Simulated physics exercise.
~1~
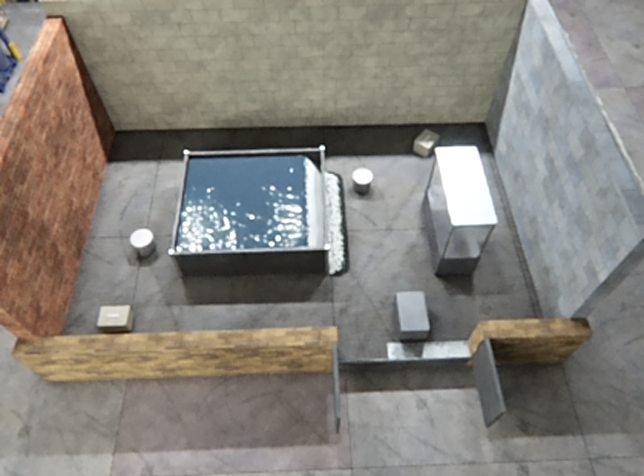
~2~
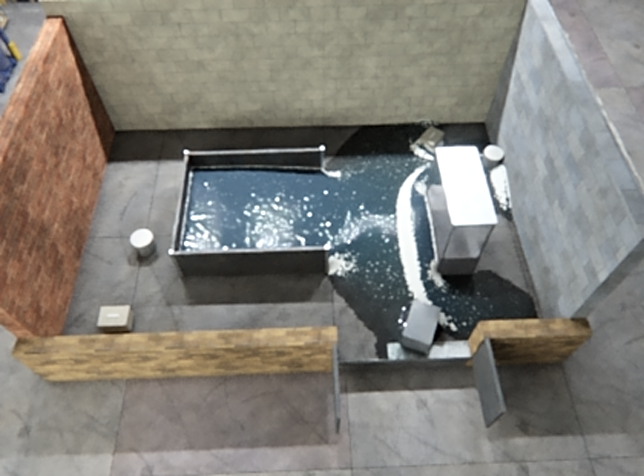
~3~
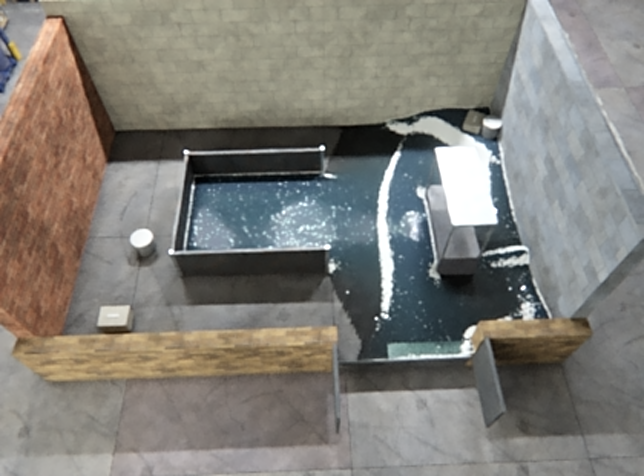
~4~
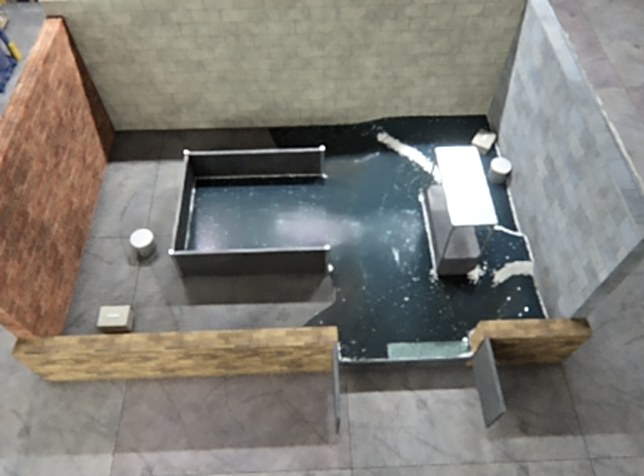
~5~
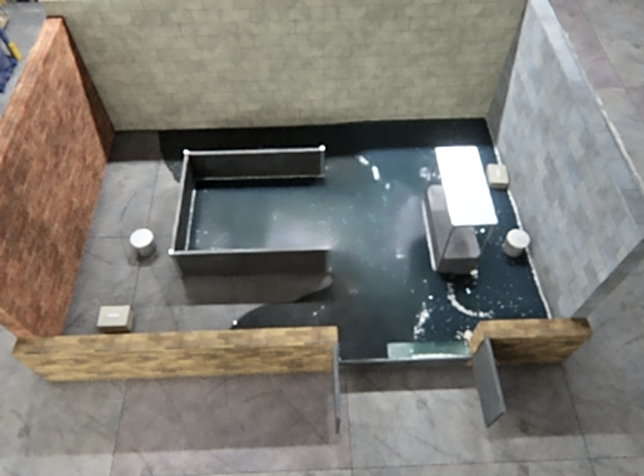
A large tank of water burst open on its right side, flooding the walled yard and sweeping a white pail and some boxes along, while the water later crept leftward around the tank and the pail ended up floating near the right wall.
